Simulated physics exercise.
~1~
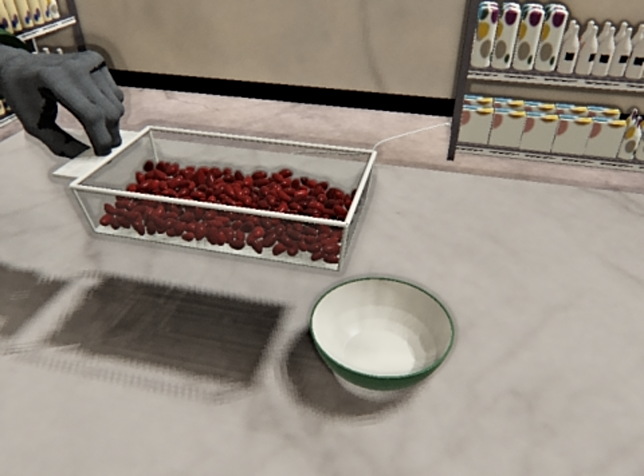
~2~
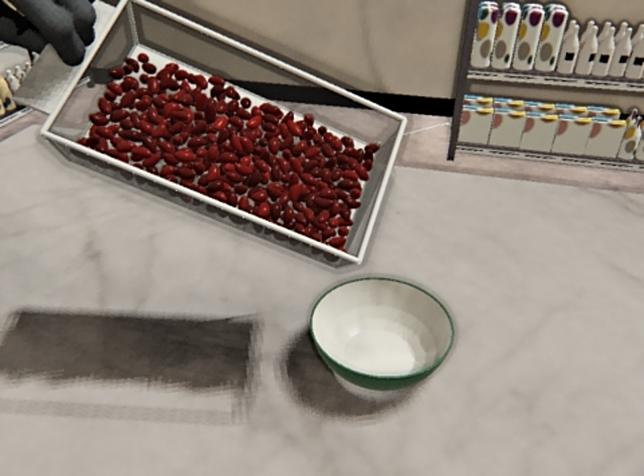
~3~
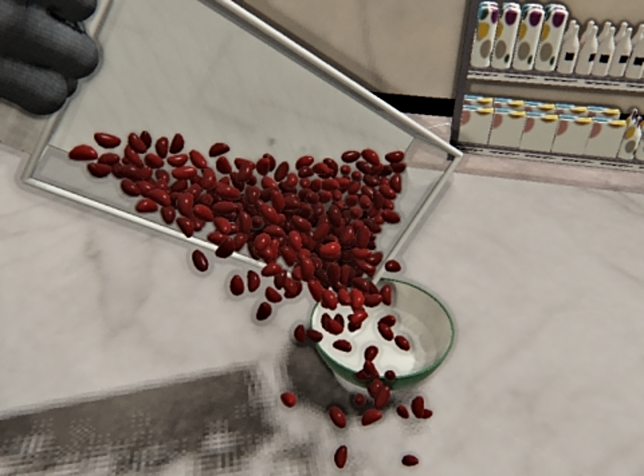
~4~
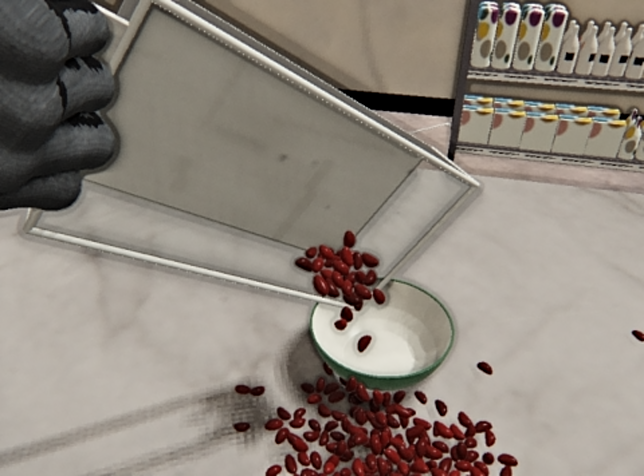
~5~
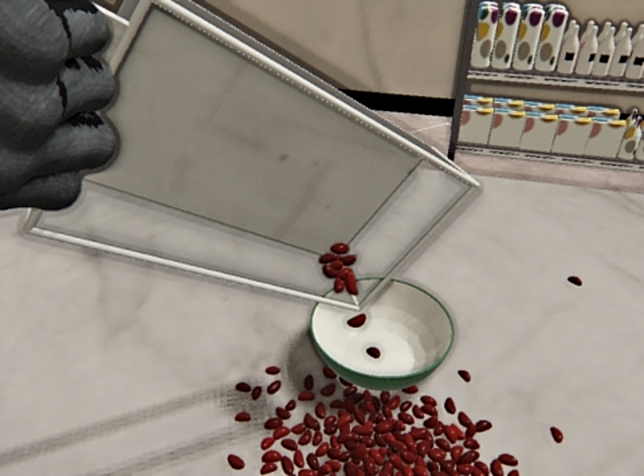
A dark hand tips a clear box, spilling red beans mostly in front of a bowl.
